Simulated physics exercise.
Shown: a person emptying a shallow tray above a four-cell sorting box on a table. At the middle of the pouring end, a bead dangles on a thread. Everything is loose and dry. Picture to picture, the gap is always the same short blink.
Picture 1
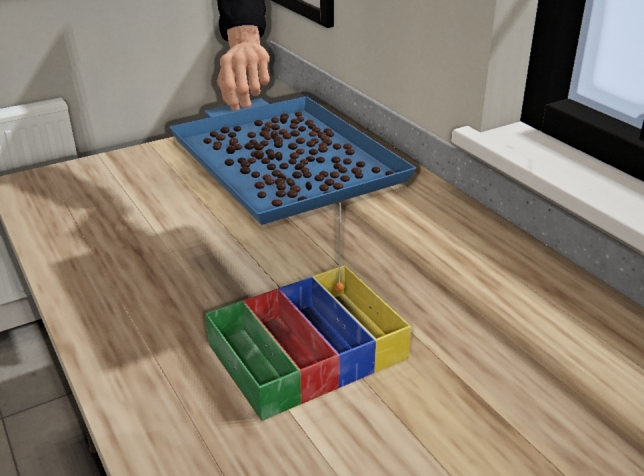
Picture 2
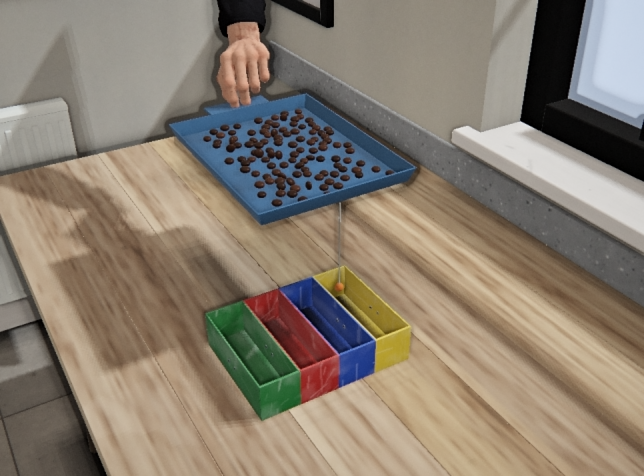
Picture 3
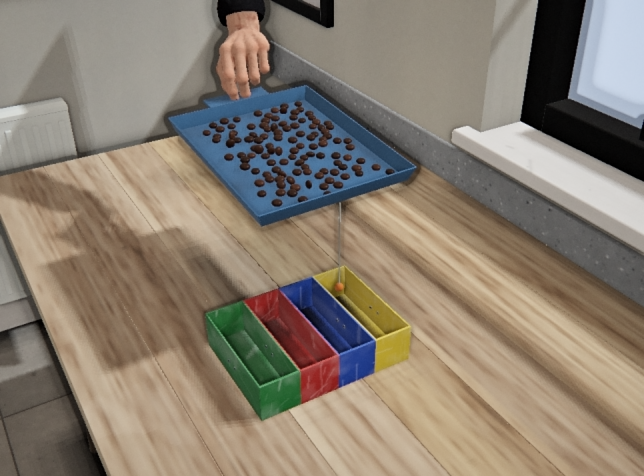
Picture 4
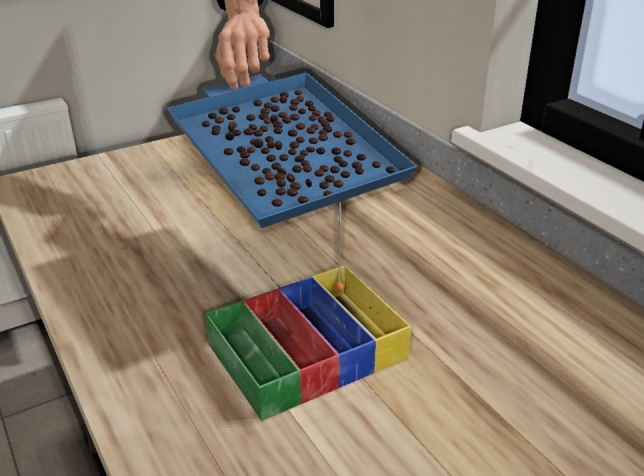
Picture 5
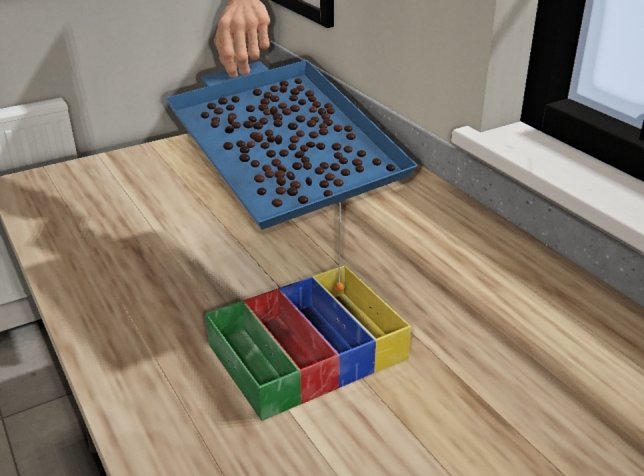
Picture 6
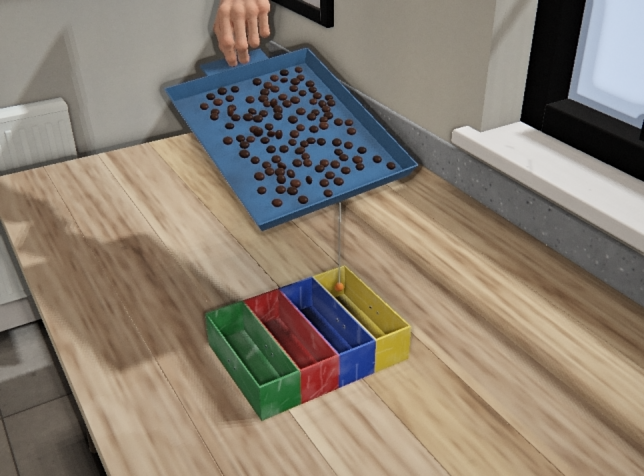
On a wooden table, a hand raising the back of a blue tray of small brown pieces above a four-colour sorting box.
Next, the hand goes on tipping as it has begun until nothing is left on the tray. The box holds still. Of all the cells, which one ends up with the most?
The red one ends up with the most.
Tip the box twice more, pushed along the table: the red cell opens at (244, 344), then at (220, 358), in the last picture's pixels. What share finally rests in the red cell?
10 %, 0 %.
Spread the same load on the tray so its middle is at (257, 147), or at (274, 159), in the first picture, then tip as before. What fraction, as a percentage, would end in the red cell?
First try 50 %, second try 50 %.
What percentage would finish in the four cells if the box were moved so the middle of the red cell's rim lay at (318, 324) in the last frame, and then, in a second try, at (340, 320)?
Result: 90 % and 60 %.
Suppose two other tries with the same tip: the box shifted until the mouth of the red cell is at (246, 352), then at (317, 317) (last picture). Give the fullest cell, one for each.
First place: That blue cell; second place: The green one.
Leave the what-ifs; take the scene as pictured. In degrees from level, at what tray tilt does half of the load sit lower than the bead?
Roughly 100 degrees of tilt.
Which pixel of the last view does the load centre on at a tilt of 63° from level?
Close to (303, 204).
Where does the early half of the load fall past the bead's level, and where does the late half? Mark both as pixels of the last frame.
Around (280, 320) first; around (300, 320) second.
Shortly afterwards, tray tipped steeply; the bulk on the tray; only a few in the blue cell; a little falling or outside the box.
Next, tray tipped past a quarter turn; only a few on the tray; near a third in the red cell; near a quarter in the green cell; near a quarter in the blue cell; a little in the yellow cell; near a quarter falling or outside the box.
Some moments later, tray tipped past a quarter turn; near half in the red cell; near a quarter in the green cell; near a quarter in the blue cell; a little in the yellow cell; only a few falling or outside the box.
In the end, tray tipped past a quarter turn; near half in the red cell; near a quarter in the green cell; near a quarter in the blue cell; a little in the yellow cell; only a few outside the box.
